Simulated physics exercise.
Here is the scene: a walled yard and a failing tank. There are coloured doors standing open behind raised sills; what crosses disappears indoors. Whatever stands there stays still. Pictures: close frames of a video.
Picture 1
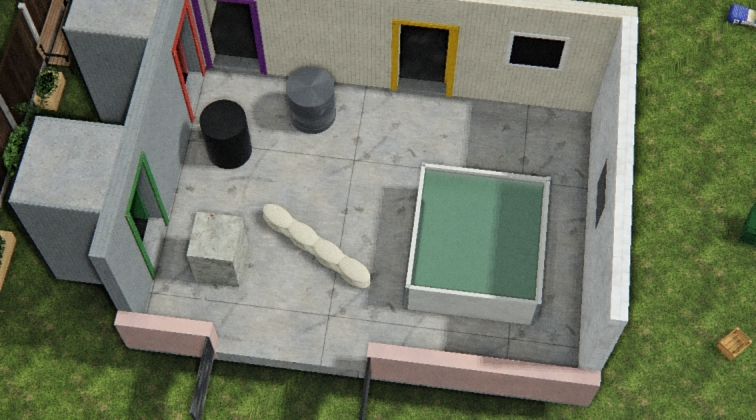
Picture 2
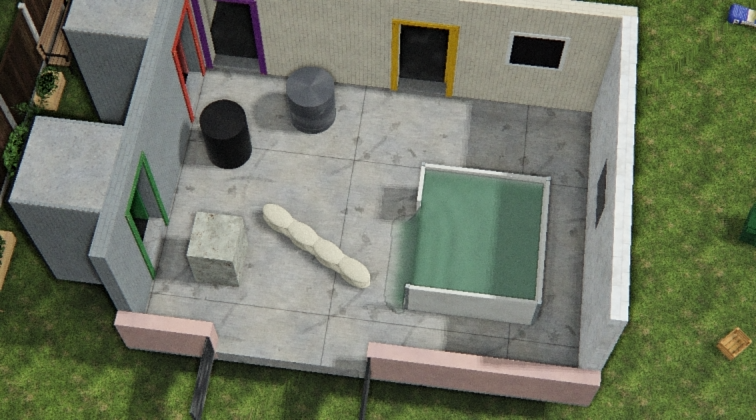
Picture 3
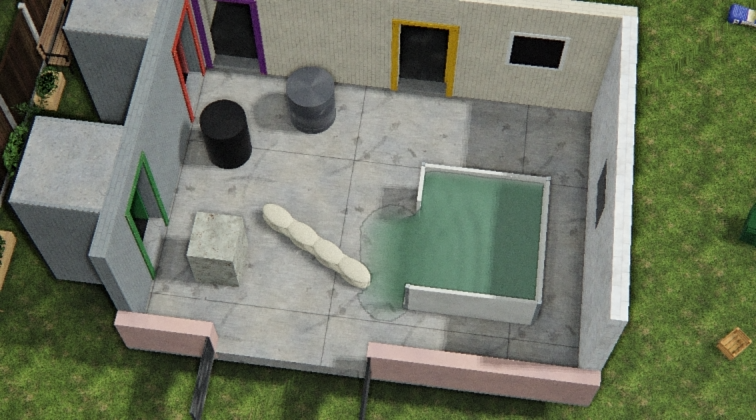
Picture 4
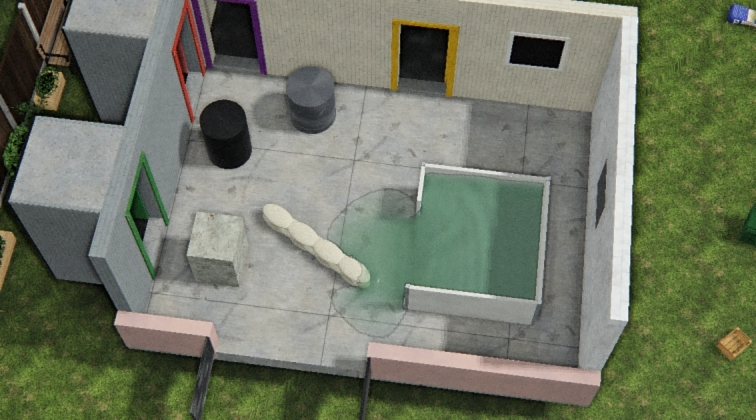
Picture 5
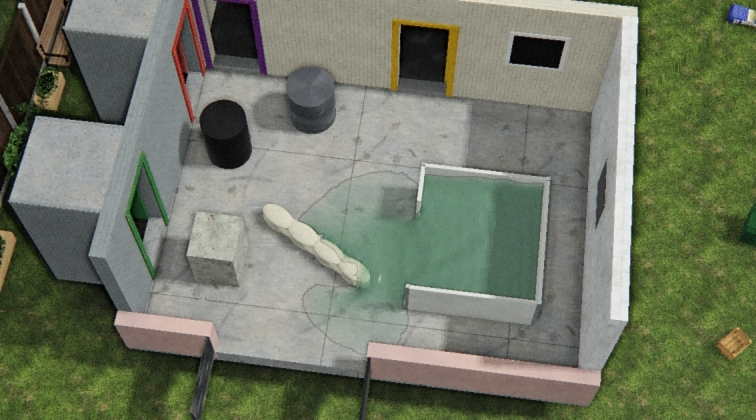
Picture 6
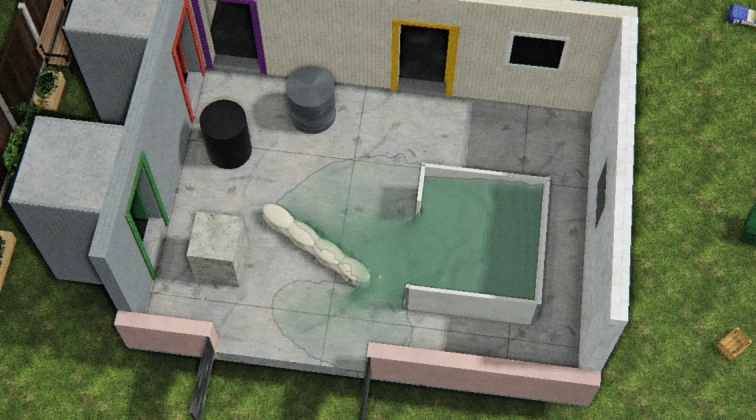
Green water pours from the opened left side of a white-walled tank, spreads left across the grey paved floor of a walled yard, meets a row of pale sandbags, and fans out around its near end and along its right side.
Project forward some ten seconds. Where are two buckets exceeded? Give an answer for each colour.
The green door copes honestly; the yellow door gets overwhelmed honestly; the red door gets overwhelmed honestly; the purple door gets overwhelmed honestly.
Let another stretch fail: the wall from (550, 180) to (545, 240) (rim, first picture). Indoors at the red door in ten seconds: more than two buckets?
Result for red: It doesn't reach it.
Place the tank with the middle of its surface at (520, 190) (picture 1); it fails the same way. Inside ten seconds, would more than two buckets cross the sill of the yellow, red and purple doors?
I'd expect that the yellow one surpasses the threshold, the red one surpasses the threshold and the purple one surpasses the threshold.
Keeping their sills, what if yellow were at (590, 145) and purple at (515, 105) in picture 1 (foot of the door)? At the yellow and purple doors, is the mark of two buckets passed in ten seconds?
Well, the yellow one crosses the threshold, and the purple one stays short of the threshold.
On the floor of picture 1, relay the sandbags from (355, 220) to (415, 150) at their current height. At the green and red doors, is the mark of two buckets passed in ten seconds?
So, green door holds the line; as for the red door, it holds the line.
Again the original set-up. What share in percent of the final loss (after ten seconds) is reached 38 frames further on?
About 80 per cent.
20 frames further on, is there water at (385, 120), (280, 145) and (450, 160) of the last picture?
Result, as listed: Wetted / wetted / not wetted.
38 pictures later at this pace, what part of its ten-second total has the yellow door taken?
About 65 %.
A moment on, water covers 35 % of the floor; the green door not reached, the yellow door not reached, the red door not reached, the purple door not reached.
Next, water covers 55 % of the floor; the green door wet at the sill, nothing in, the yellow door not reached, the red door wet at the sill, nothing in, the purple door over two buckets in.
Then, water covers 65 % of the floor; the green door wet at the sill, nothing in, the yellow door under two buckets in, the red door over two buckets in, the purple door far over two buckets in.
Later, water covers 85 % of the floor; the green door wet at the sill, nothing in, the yellow door over two buckets in, the red door over two buckets in, the purple door far over two buckets in.
In the end, water covers 95 % of the floor; the green door wet at the sill, nothing in, the yellow door over two buckets in, the red door over two buckets in, the purple door far over two buckets in.
